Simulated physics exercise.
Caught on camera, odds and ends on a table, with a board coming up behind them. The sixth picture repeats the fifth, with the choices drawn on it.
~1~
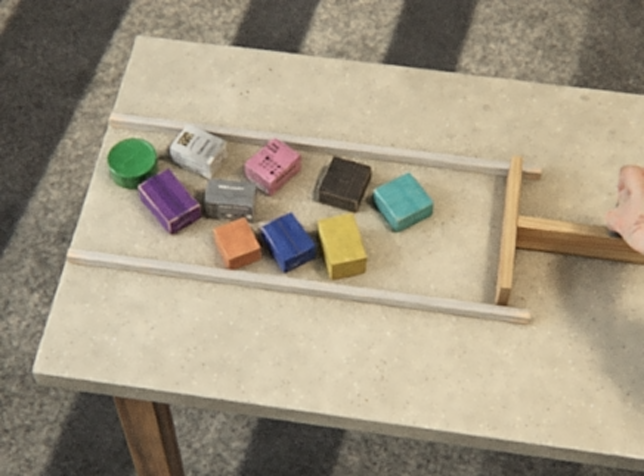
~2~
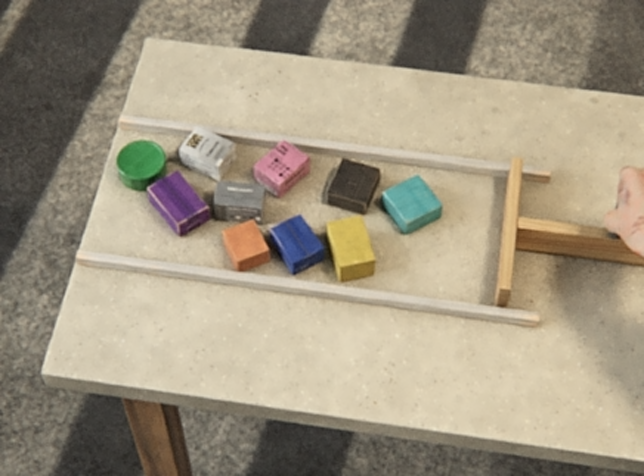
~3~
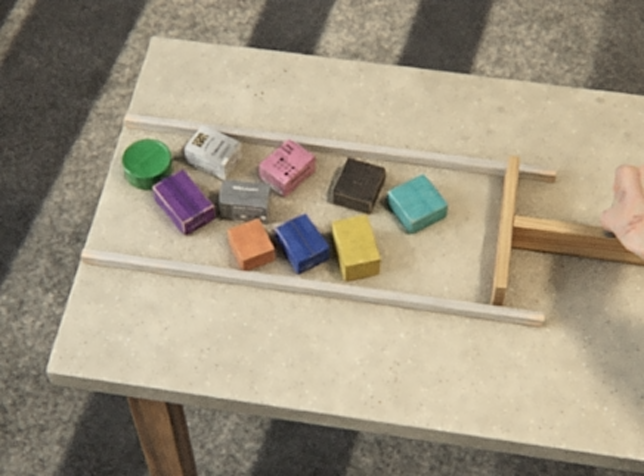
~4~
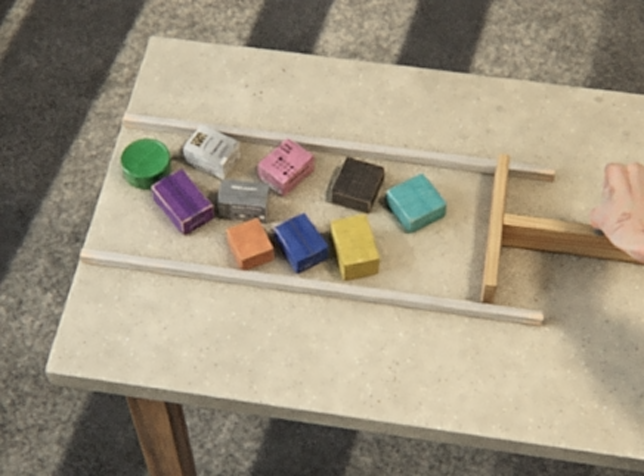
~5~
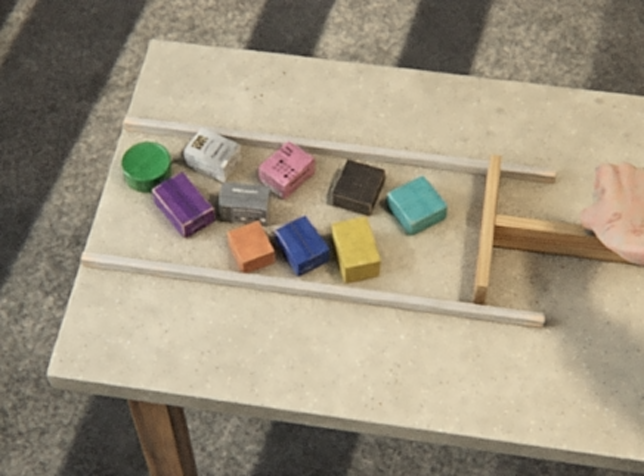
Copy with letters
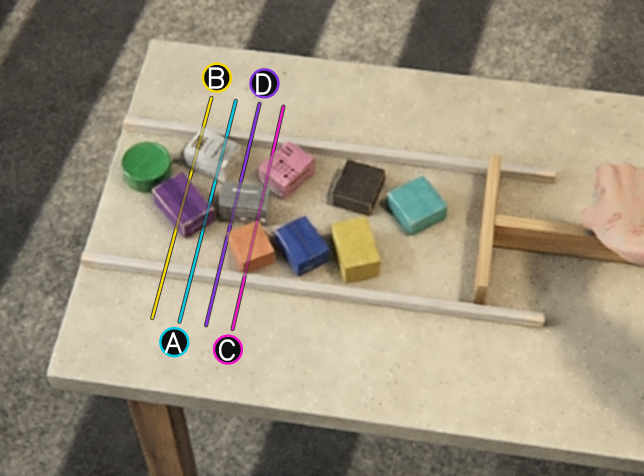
At the start, nine small coloured items, among them a green jar, a purple box and a black block, lie between two rails on a table, with a hand holding a wooden board at the right. The view shifts slightly, then the hand pushes the board a little left, while the items stay in place, untouched.
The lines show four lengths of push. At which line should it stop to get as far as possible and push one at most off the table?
Stop at C.
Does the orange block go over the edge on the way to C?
No.
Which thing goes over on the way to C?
The green jar goes over.
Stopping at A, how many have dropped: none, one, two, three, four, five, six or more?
By then, three.
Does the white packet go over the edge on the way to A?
Yes.
On the marked copy, A at (209, 205); B at (184, 202); C at (259, 212); D at (234, 208).
With C. Early on, board (406, 207); black block (334, 180); turquoise block (371, 202).
Further on, board (324, 197); green jar (138, 171); white packet (176, 151).
At the end, board (263, 189); green jar over the edge; white packet (120, 143); one fallen.
As for the rest, A drops three; B drops five; D drops two.
